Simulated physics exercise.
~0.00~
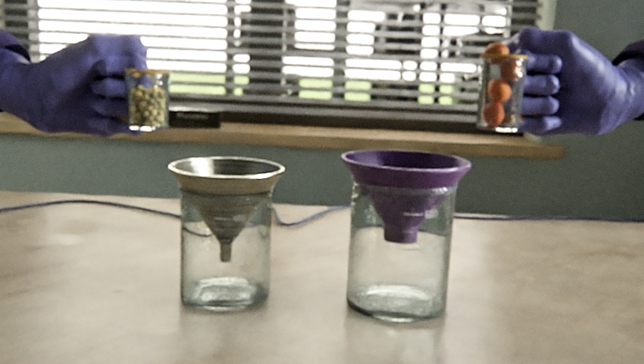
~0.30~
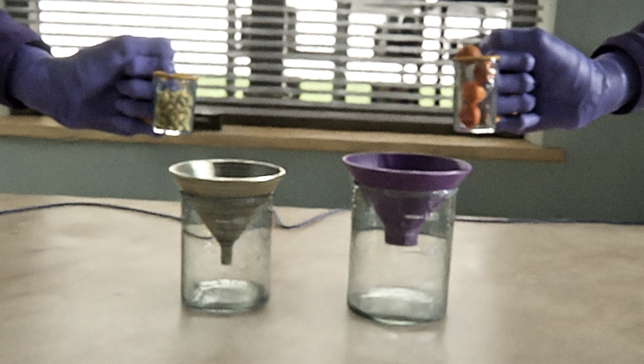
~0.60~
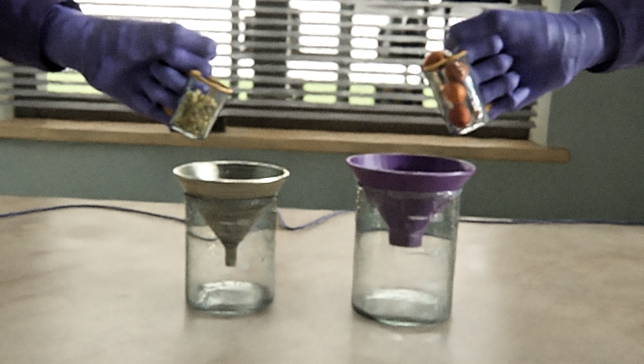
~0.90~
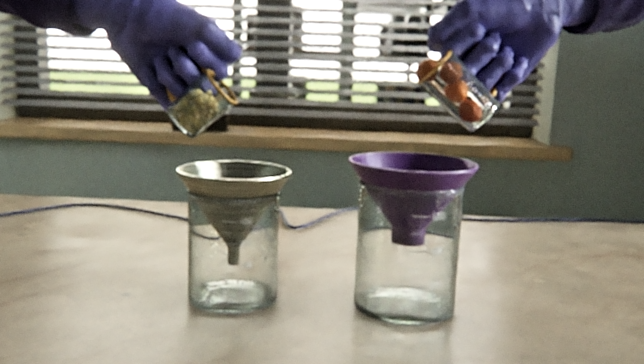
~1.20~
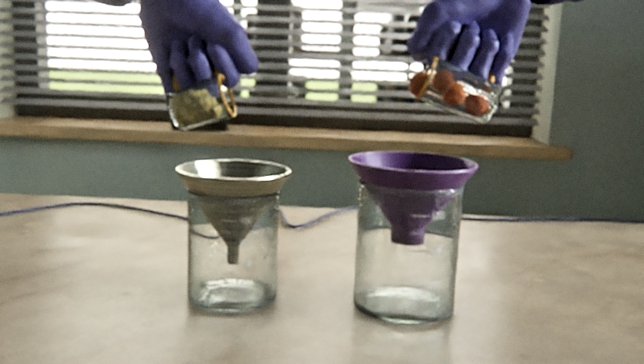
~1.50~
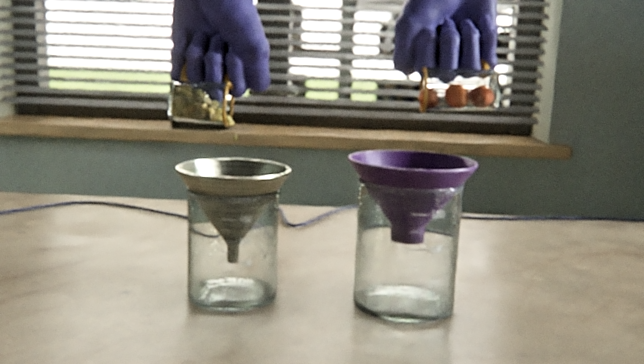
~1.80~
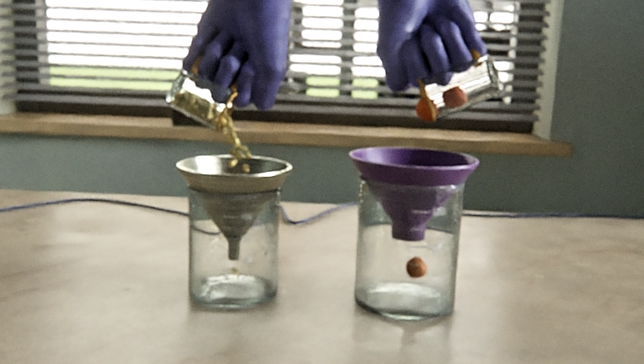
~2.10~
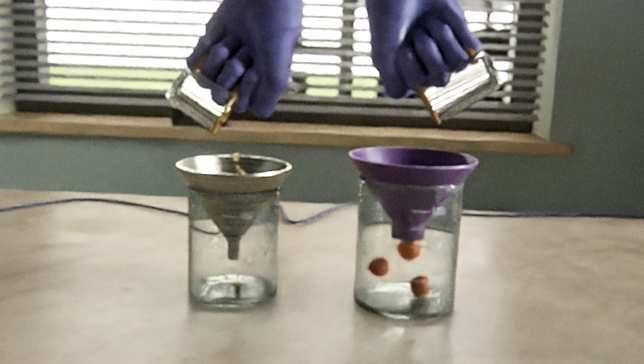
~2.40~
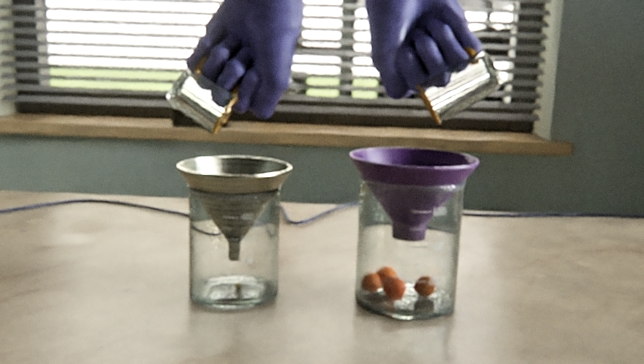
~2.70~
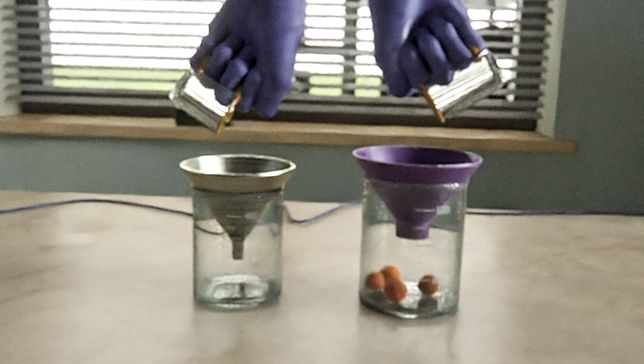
Gloved hands tip two cups over funnels, and only the right jar collects orange balls.
